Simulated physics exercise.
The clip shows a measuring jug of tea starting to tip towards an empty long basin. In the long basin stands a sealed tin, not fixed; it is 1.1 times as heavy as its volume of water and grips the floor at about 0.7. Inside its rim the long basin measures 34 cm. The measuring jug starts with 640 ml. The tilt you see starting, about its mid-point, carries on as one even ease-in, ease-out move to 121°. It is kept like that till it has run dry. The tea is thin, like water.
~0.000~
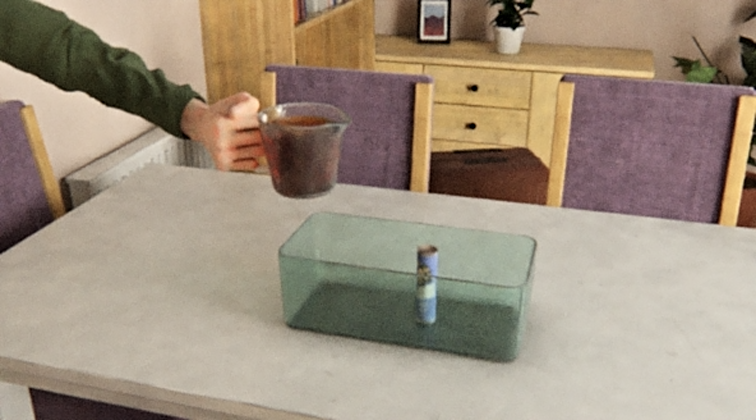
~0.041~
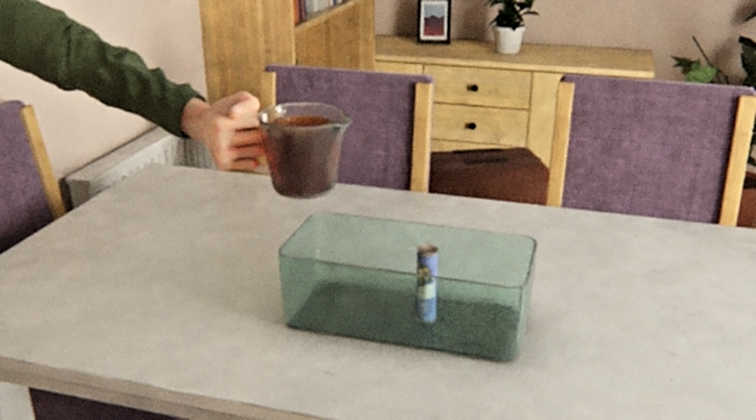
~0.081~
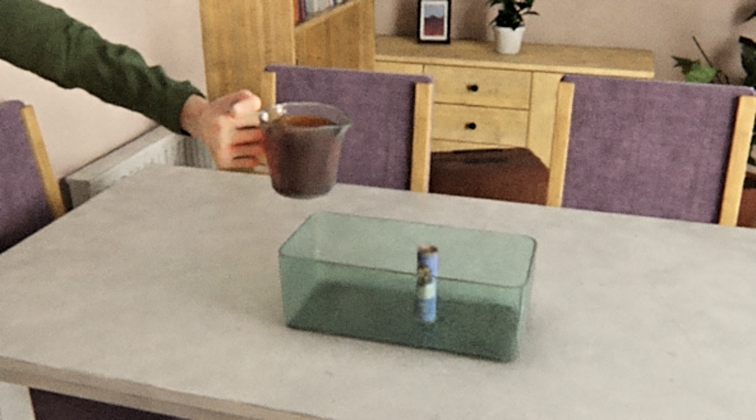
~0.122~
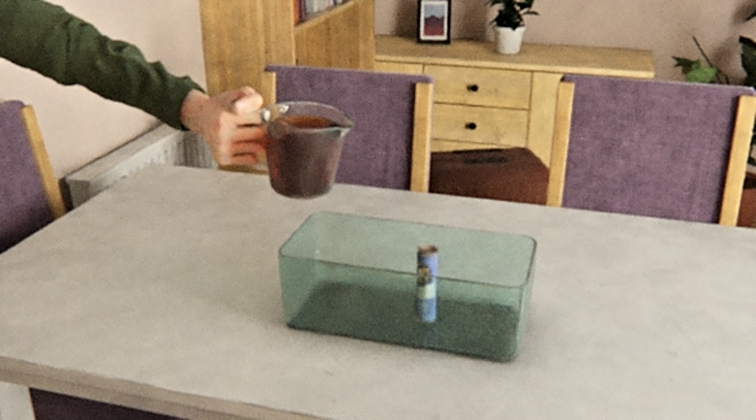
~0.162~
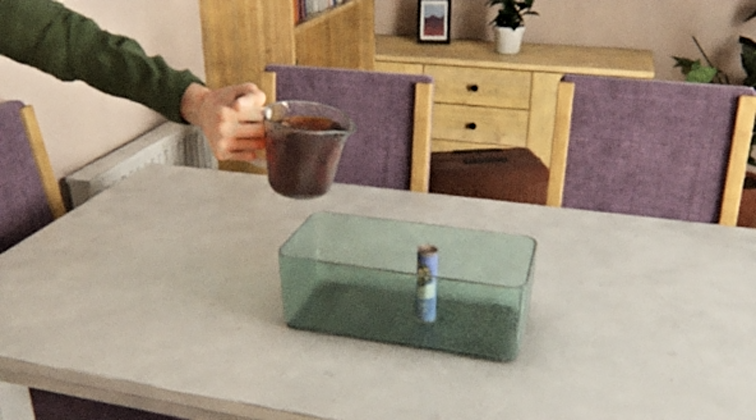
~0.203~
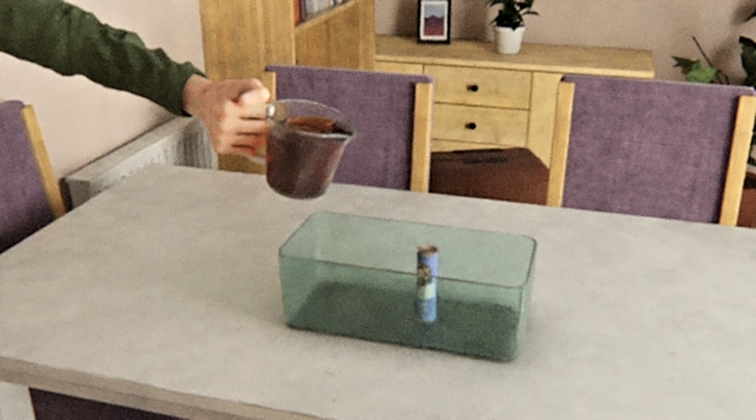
The footage shows a hand in a green sleeve holding a glass measuring jug of reddish-brown tea above a clear green basin with a small tin inside, then slowly tilting the jug slightly to the right.
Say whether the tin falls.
It keeps standing.
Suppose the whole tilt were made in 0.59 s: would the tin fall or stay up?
Then it stays up.
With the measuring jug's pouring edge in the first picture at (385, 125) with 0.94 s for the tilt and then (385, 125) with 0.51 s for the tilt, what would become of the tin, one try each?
First it falls; then it falls.
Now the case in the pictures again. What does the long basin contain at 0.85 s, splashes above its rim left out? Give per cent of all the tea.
About 90 per cent.
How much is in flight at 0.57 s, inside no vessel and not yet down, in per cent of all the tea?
Near 26 in a hundred.
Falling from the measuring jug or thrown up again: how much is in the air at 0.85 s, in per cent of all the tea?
About 6 per cent.
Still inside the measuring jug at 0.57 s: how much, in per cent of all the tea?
About 58 per cent.
Then, 0.57 s in, the tilt is 81° and 59 per cent is still to pour; the tin stands where it began.
Then, 0.85 s in, the tilt is 118° and 4 per cent is still to pour; the tin stands where it began.
Then, 1.13 s in, the tilt is 121° and 0 per cent is still to pour; the tin stands where it began.
Then, 1.44 s in, the tilt is 121° and 0 per cent is still to pour; the tin stands where it began.
Finally, the tin stands where it began.
